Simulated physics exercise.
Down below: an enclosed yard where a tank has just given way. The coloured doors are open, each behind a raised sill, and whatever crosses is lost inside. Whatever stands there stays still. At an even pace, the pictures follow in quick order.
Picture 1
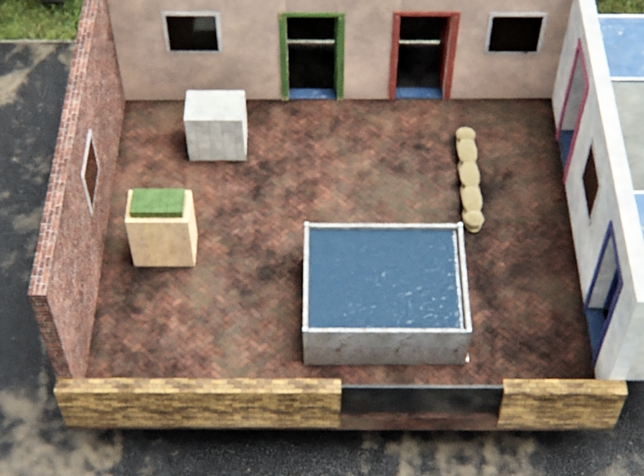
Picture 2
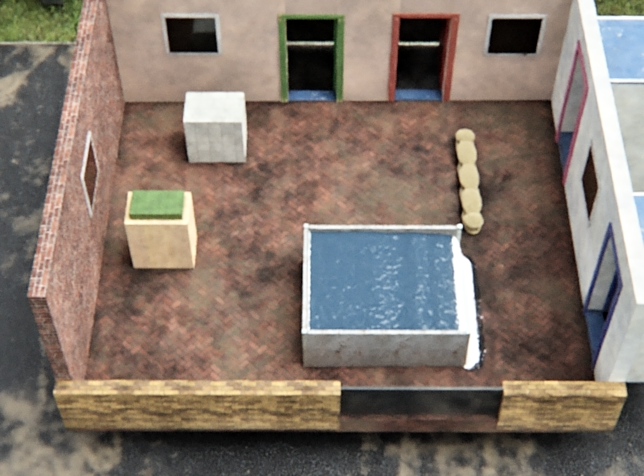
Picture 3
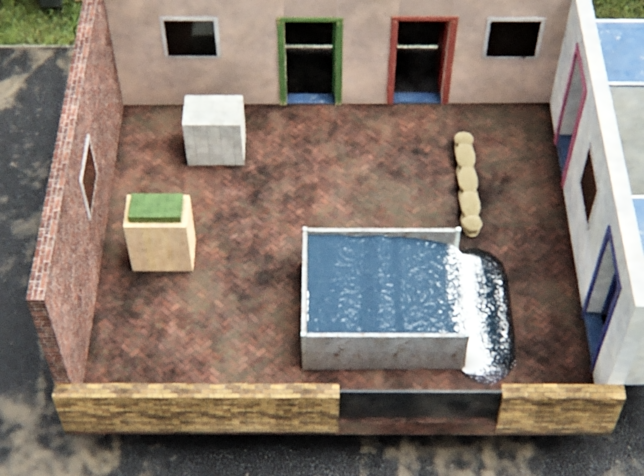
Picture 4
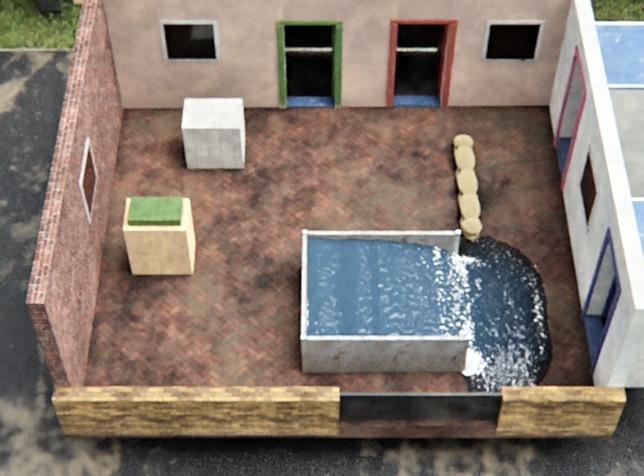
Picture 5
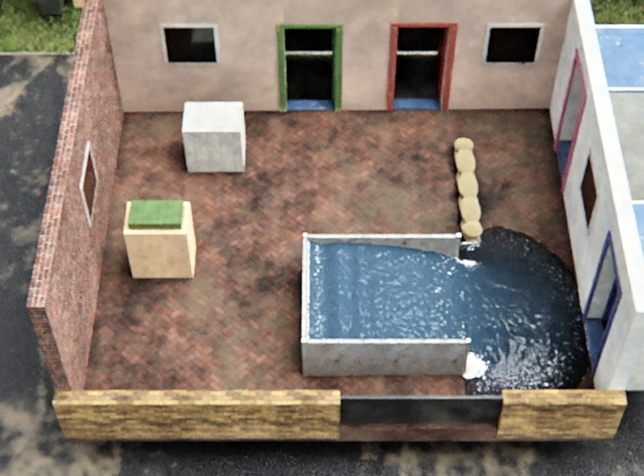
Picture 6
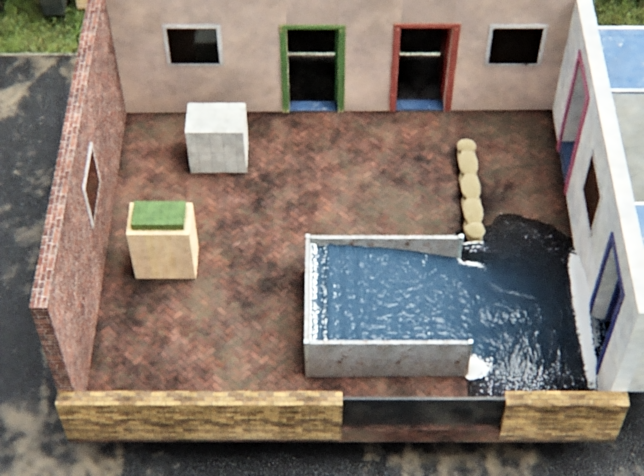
In an enclosed brick-paved yard with open coloured doors, a rectangular tank sits full of still blue water. Its right side gives way and water pours out, foaming white at first. The dark pool spreads rightward across the paving to the white wall, then widens beside it, past the sandbag row's near end.
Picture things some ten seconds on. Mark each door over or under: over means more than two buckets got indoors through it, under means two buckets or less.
Green door - under, red door - over, pink door - under, blue door - over.
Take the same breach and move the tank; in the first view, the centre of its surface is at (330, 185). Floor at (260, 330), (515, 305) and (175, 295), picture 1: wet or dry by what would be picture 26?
One after the other: Clear, covered, not flooded.
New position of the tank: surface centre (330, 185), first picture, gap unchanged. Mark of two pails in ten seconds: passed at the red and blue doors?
Briefly, red ends up above while blue ends up above.
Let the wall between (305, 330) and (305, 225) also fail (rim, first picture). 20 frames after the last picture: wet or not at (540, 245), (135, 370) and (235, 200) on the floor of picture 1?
Unwetted, submerged, submerged.
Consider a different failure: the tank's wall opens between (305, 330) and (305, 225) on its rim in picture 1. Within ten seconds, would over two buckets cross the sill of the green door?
In that case, green door overshoots.
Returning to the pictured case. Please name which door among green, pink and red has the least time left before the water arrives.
It's the door marked pink.
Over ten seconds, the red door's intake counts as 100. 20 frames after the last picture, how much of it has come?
That share would be near 10 %.
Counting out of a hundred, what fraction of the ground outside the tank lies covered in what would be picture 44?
Around 80 in a hundred.
A moment on, water covers 20 % of the floor; the green door not reached, the red door not reached, the pink door wet at the sill, nothing in, the blue door far over two buckets in.
Next, water covers 25 % of the floor; the green door not reached, the red door not reached, the pink door wet at the sill, nothing in, the blue door far over two buckets in.
Then, water covers 35 % of the floor; the green door wet at the sill, nothing in, the red door under two buckets in, the pink door wet at the sill, nothing in, the blue door far over two buckets in.
Later, water covers 80 % of the floor; the green door wet at the sill, nothing in, the red door over two buckets in, the pink door wet at the sill, nothing in, the blue door far over two buckets in.
In the end, water covers 95 % of the floor; the green door under two buckets in, the red door far over two buckets in, the pink door wet at the sill, nothing in, the blue door far over two buckets in.
